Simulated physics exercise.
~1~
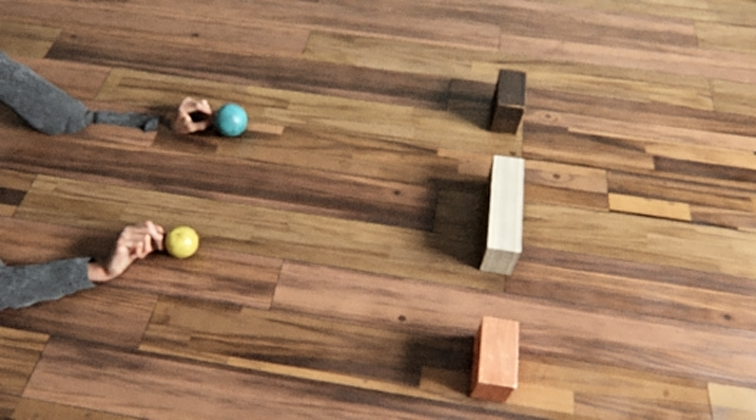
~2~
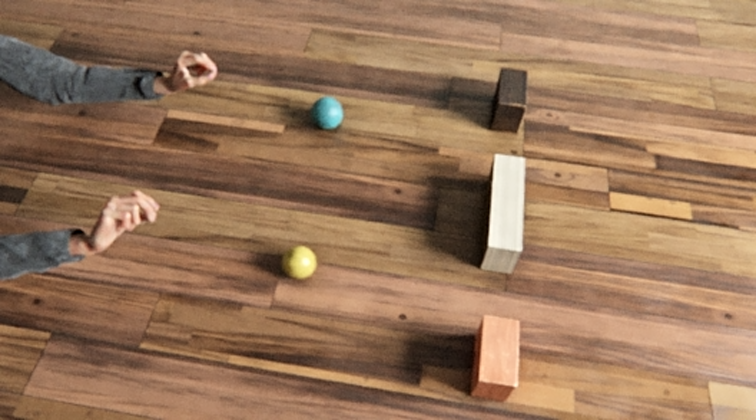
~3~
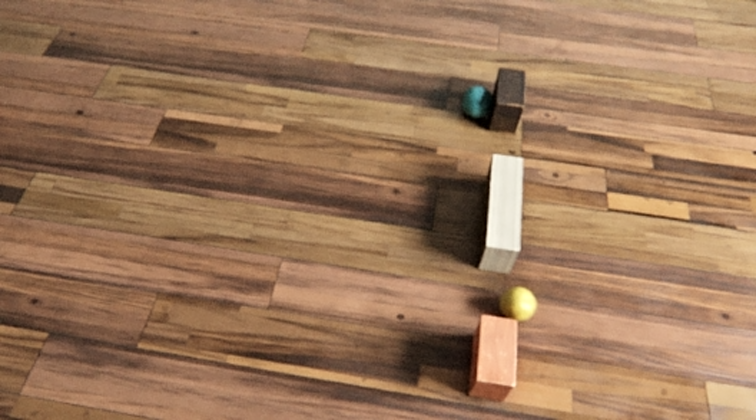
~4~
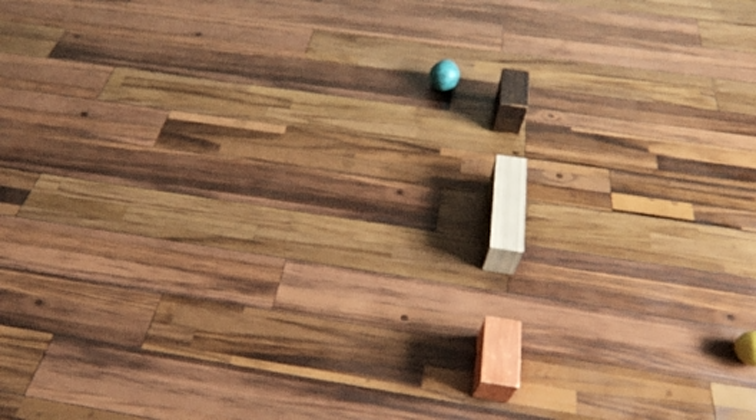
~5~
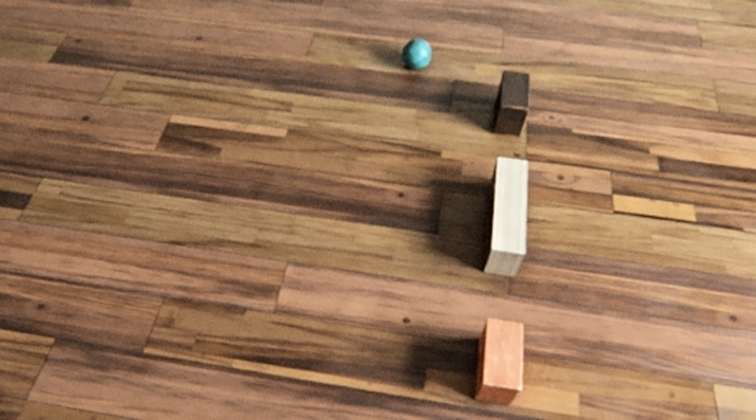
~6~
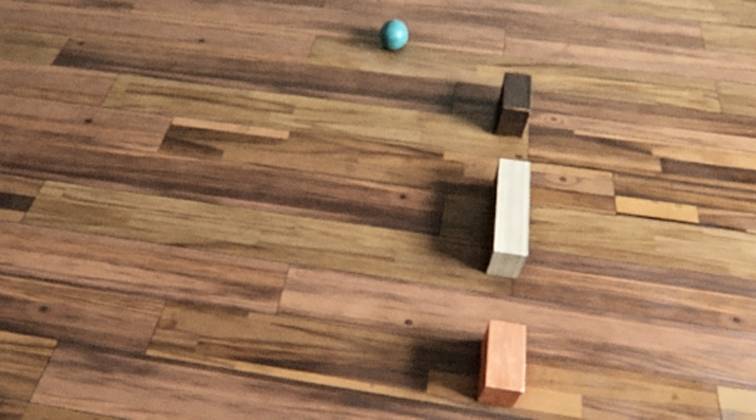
A turquoise ball and a small yellow ball start at the left on a wooden floor, each by a person's hand, facing a column of three blocks, one dark, one pale and one orange. The hands let go and draw back as both roll right. The turquoise ball reaches the dark block, while the yellow one slips through the gap between the pale and orange blocks. The turquoise ball bounces back up and to the left as the yellow one rolls on out of view at the right. Finally, the turquoise ball is near the top, still left of the standing blocks.
